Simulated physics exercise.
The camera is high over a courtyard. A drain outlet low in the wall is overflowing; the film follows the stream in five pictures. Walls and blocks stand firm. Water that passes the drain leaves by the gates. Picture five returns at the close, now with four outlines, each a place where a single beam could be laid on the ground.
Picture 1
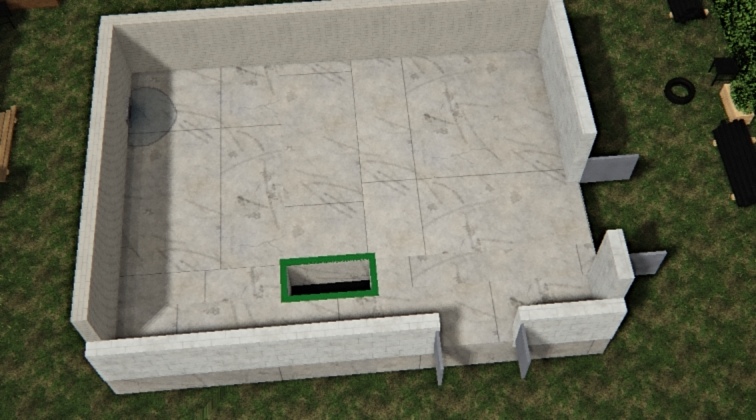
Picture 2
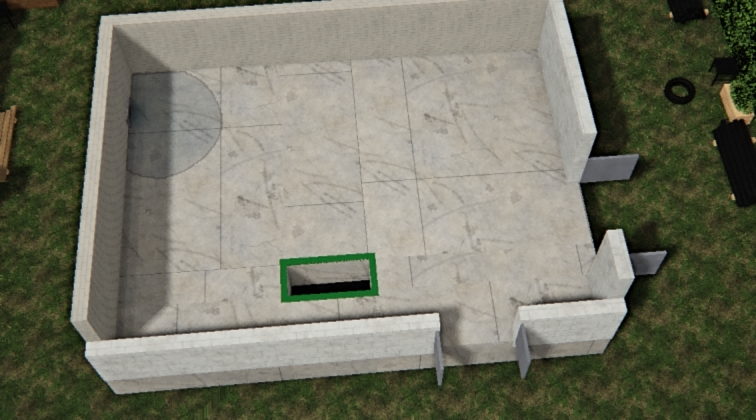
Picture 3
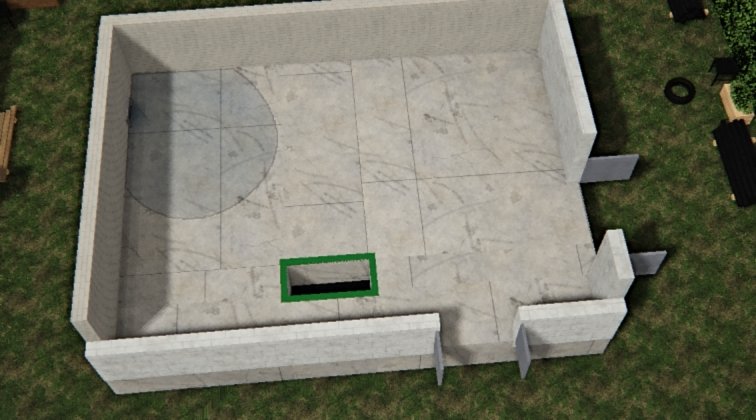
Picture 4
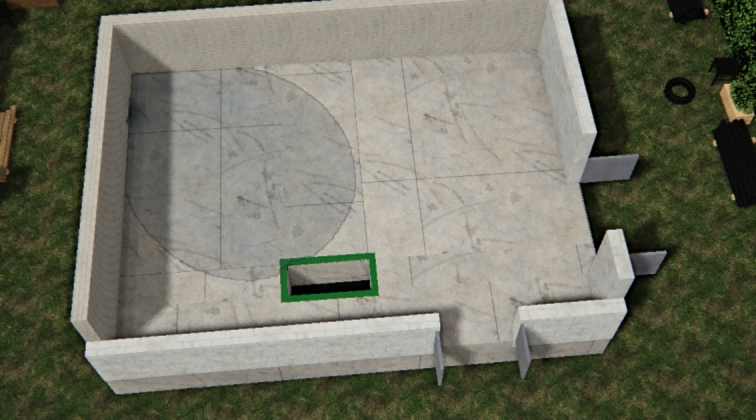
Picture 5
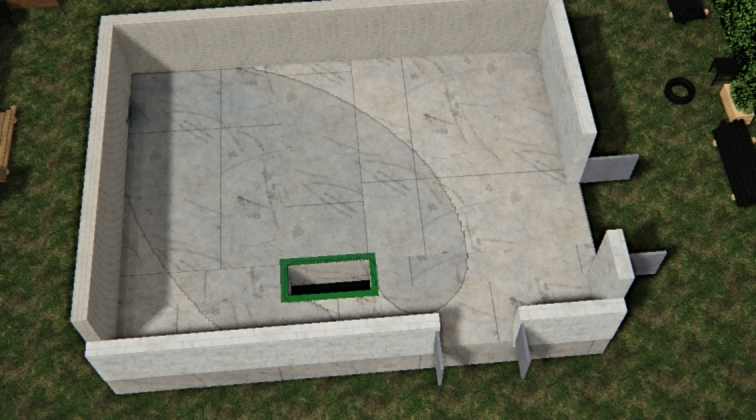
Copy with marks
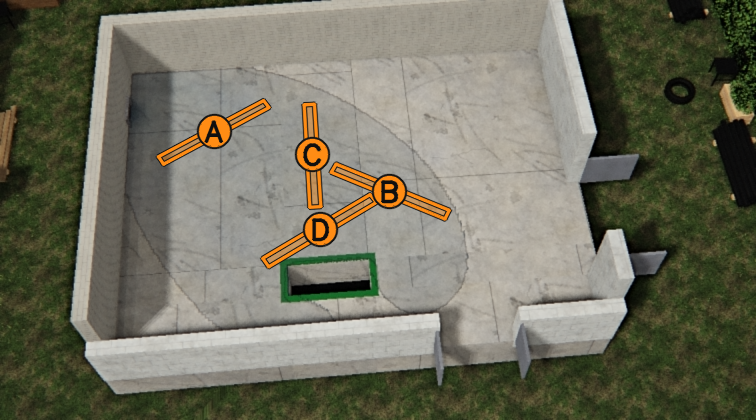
A walled courtyard with a pale, cracked stone floor, set in dark grass, is seen from high above by a camera that stays still. A green-edged drain pit sits near the front wall, grey gates stand open at the front and right, and a small bluish patch of water lies by the left wall. The water spreads rightward and forward across the floor, reaches the pit and enters it.
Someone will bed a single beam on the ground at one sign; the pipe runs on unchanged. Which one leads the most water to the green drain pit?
I would pick spot C.
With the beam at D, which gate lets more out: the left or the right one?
The right one.
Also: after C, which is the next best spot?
B.
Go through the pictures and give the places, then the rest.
In the first frame, outfall at (128, 112); green drain pit at (329, 277); open gate at (577, 228); open gate at (474, 331); 2 % of the ground under water, visible out to (164, 130); green drain pit still dry.
In the second frame, 7 % of the ground under water, visible out to (218, 119); green drain pit still dry.
In the third frame, 16 % of the ground under water, visible out to (237, 202); green drain pit still dry.
In the fourth frame, 32 % of the ground under water, visible out to (344, 212); green drain pit still dry.
In the fifth frame, 48 % of the ground under water, visible out to (461, 269); green drain pit taking water.
In orange, A from (161, 160) to (266, 104); B from (333, 168) to (447, 214); C from (315, 206) to (309, 104); D from (265, 262) to (373, 198).
For spot A, about 7 % of the stream goes into the green drain pit, about 93 % out by the gates.
For spot B, about 42 % of the stream goes into the green drain pit, about 58 % out by the gates.
For spot C, about 71 % of the stream goes into the green drain pit, about 25 % out by the gates.
For spot D, about 5 % of the stream goes into the green drain pit, about 95 % out by the gates.
